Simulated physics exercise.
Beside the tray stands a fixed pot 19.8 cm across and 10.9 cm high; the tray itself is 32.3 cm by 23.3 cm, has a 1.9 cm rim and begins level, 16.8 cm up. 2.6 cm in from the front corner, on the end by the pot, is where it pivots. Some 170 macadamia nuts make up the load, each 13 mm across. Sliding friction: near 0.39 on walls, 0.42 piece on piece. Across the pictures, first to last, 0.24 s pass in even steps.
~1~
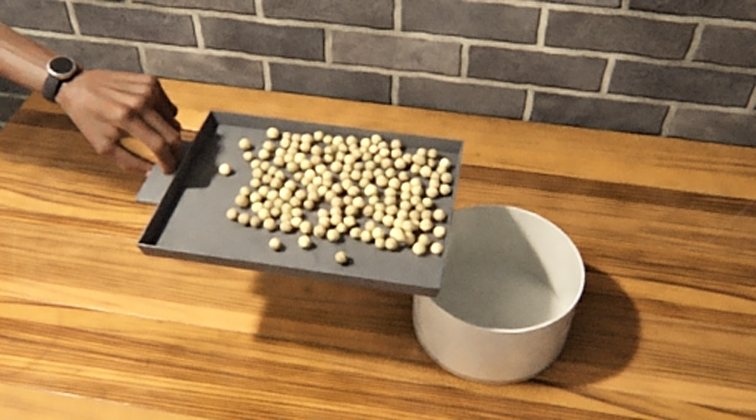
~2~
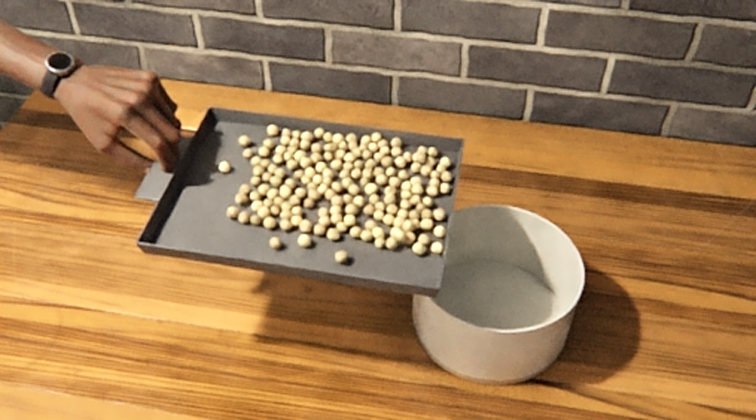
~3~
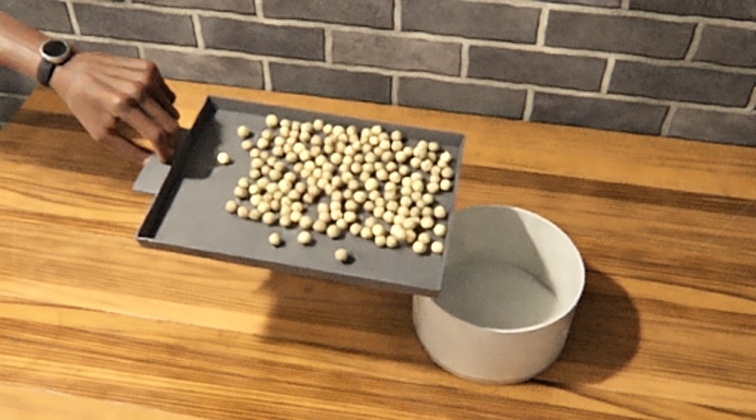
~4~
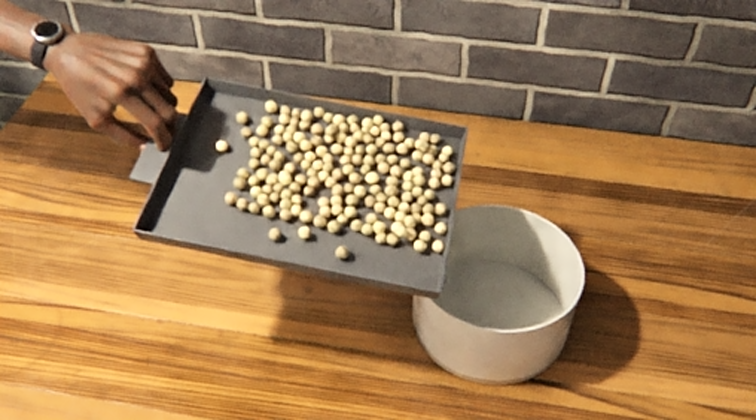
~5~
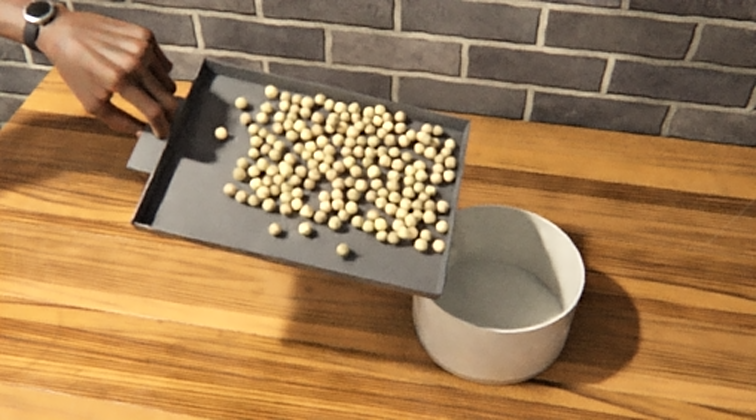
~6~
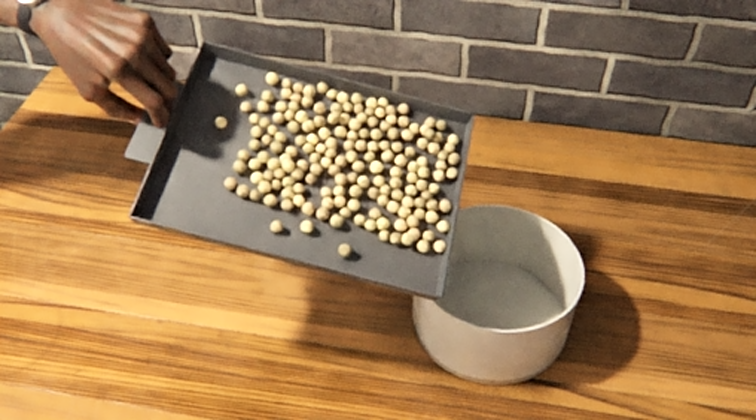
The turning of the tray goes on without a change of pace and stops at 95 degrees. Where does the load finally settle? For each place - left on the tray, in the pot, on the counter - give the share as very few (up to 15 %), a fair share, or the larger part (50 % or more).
Tray: Very few; pot: Very few; counter: The larger part.
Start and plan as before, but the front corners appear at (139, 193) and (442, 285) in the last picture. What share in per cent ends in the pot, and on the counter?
In the pot: 80 per cent; on the counter: 20 per cent.
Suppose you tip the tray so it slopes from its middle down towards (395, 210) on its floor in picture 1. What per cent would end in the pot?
Near 75 percent, give or take.
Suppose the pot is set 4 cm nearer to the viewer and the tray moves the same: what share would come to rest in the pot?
I'd put it at around 15 per cent.
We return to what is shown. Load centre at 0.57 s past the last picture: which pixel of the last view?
My estimate is roughly (420, 256).
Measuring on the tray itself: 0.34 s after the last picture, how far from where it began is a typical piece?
Displacement on the tray: About 8 cm.
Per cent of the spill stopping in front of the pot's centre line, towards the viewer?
Estimate: Close to 100 per cent of the pieces.
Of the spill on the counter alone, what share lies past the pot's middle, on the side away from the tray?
About 40 per cent.
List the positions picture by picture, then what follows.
The first picture shows tray tilt 0 degrees, front corners at (141, 242) and (437, 285); middle of the pieces at (348, 185); pot at (499, 263).
The second picture shows tray tilt 1 degrees, front corners at (140, 241) and (437, 285); middle of the pieces at (348, 183).
The third picture shows tray tilt 4 degrees, front corners at (139, 235) and (438, 287), lowest corner right front; middle of the pieces at (348, 178).
The fourth picture shows tray tilt 9 degrees, front corners at (137, 228) and (438, 289), lowest corner right front; middle of the pieces at (349, 170).
The fifth picture shows tray tilt 14 degrees, front corners at (135, 221) and (439, 291), lowest corner right front; middle of the pieces at (350, 163).
The sixth picture shows tray tilt 19 degrees, front corners at (134, 214) and (439, 293), lowest corner right front; middle of the pieces at (352, 157); pot at (499, 263).
Then, 0.34 s after the last picture, tilt 56 degrees; the tray holds 100 %, the pot 0 %.
Then, 0.57 s after the last picture, tilt 80 degrees; the tray holds 80 %, the pot 0 %.
Then, 0.92 s after the last picture, tilt 95 degrees; the tray holds 5 %, the pot 0 %.
In the end, tray 0 %, pot 0 %, counter 100 %.
